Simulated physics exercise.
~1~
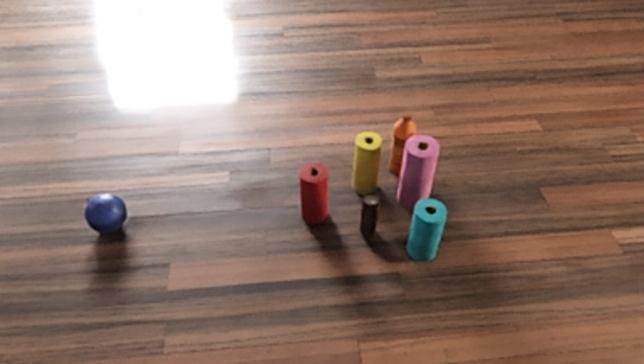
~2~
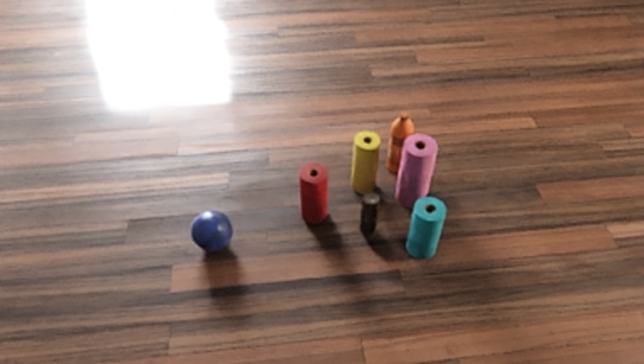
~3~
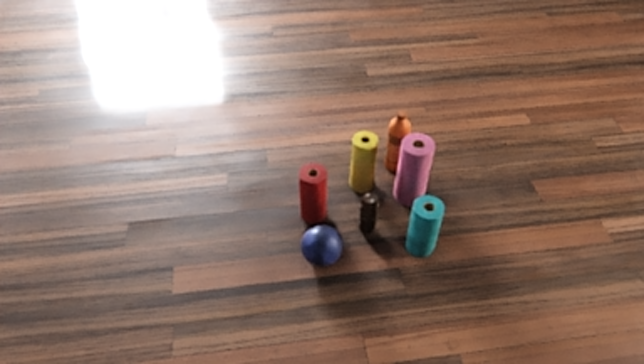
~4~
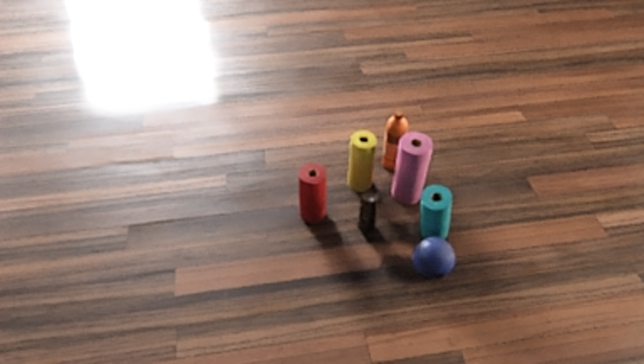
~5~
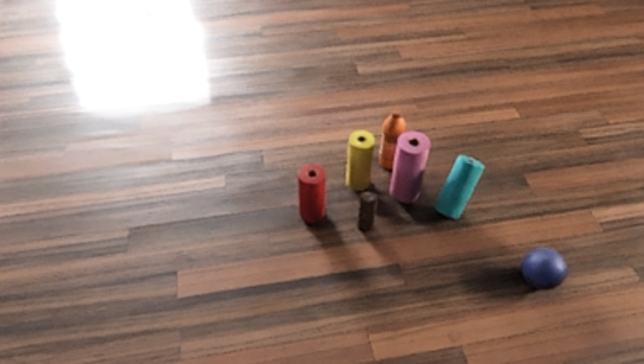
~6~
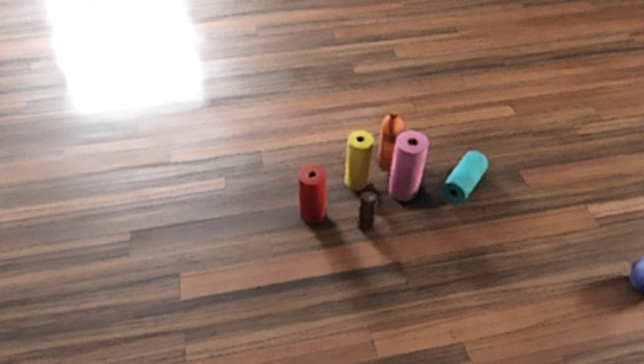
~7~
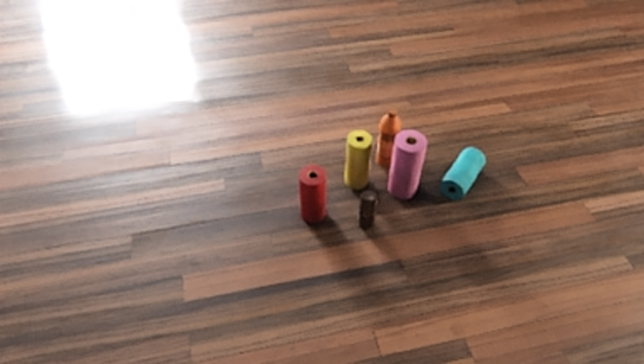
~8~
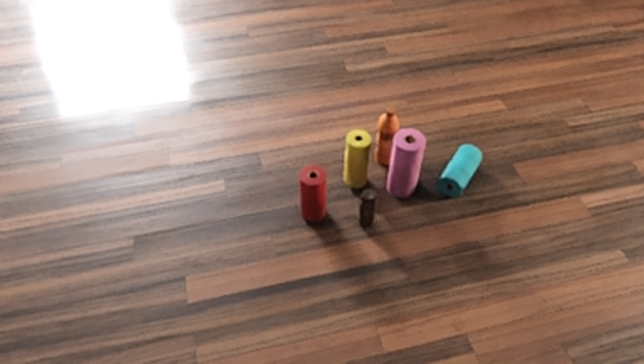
Blue ball rolling right across a wooden floor, knocking the turquoise roll onto its side and leaving view, five other objects standing.
